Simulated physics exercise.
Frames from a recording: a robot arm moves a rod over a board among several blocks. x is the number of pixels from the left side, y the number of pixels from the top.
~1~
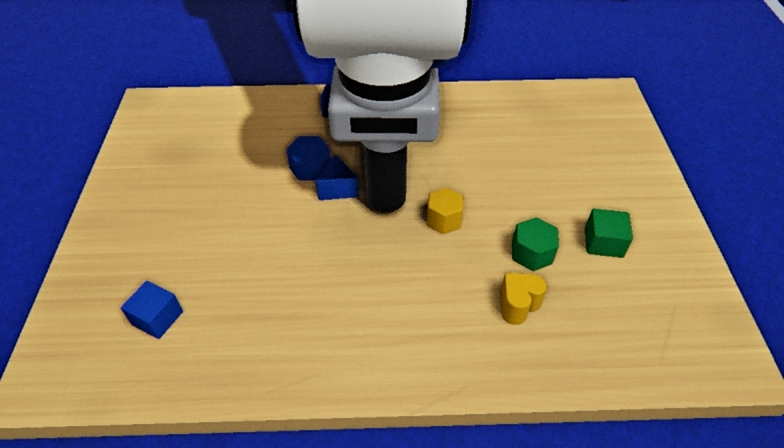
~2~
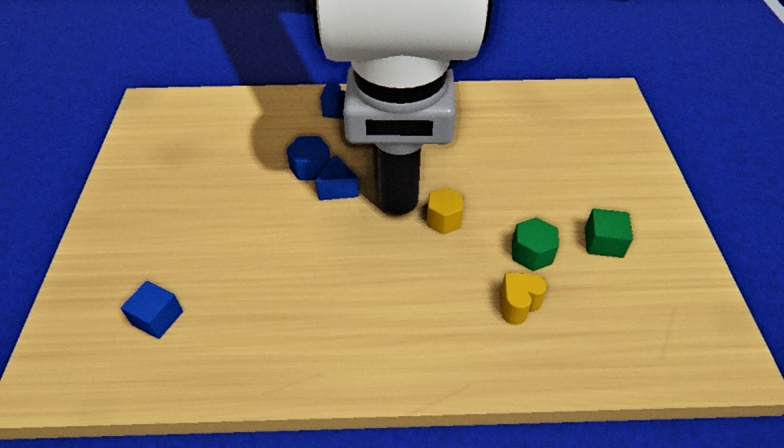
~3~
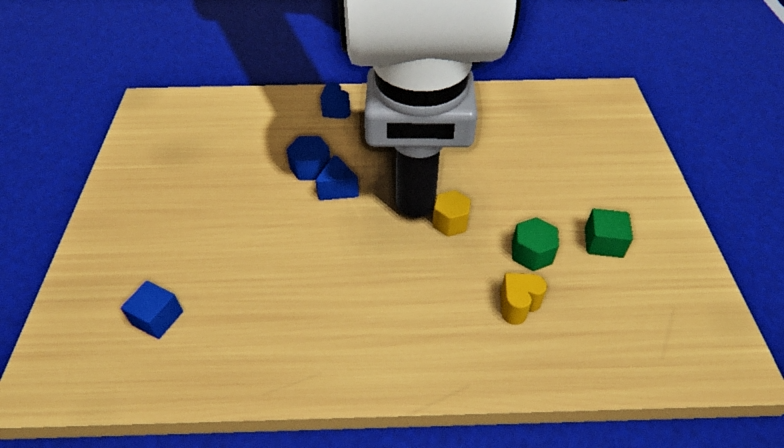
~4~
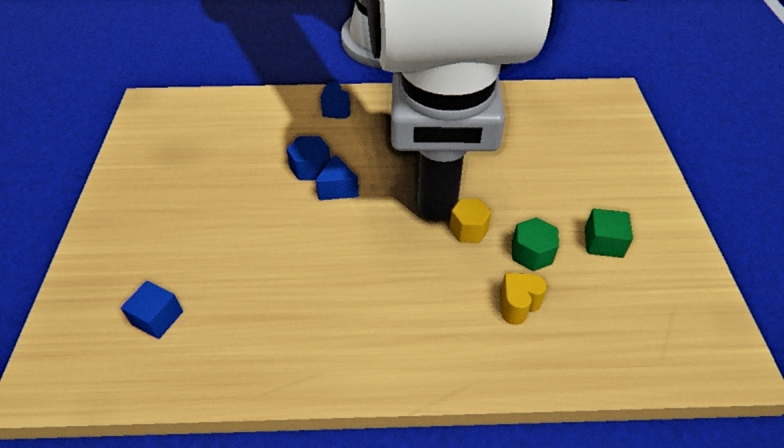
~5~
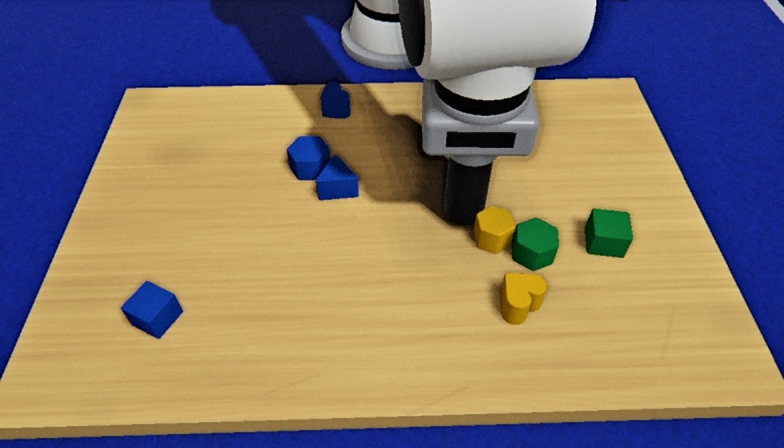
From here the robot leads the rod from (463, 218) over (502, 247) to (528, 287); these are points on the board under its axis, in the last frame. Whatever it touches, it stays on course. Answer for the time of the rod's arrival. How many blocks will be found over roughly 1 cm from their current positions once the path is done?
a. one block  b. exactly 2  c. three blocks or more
I'll go with c - three blocks or more.
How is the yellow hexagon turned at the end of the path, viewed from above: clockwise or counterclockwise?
Twists anticlockwise.
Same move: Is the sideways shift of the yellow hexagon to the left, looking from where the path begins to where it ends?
Yes, that is how it ends up.
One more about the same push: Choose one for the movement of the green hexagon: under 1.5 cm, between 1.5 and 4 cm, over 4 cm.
Once the path is done, the green hexagon lies more than 4 cm from its present place.
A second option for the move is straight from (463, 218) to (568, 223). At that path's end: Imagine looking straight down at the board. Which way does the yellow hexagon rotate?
Looking down: Clockwise.
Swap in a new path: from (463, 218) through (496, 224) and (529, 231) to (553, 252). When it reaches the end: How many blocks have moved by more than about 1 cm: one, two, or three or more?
Two.
What follows on the original path. One third of the way, rod at (492, 229); yellow hexagon at (529, 236), turned 15° anticlockwise; green hexagon at (572, 246).
Two thirds of the way, rod at (514, 253); yellow hexagon at (558, 254), turned 45° anticlockwise; green hexagon at (599, 254).
At the end, rod at (531, 280); yellow hexagon at (579, 273), turned 80° anticlockwise; yellow heart block at (526, 302), turned 20° clockwise; green hexagon at (612, 258), turned 25° anticlockwise; green square in place.
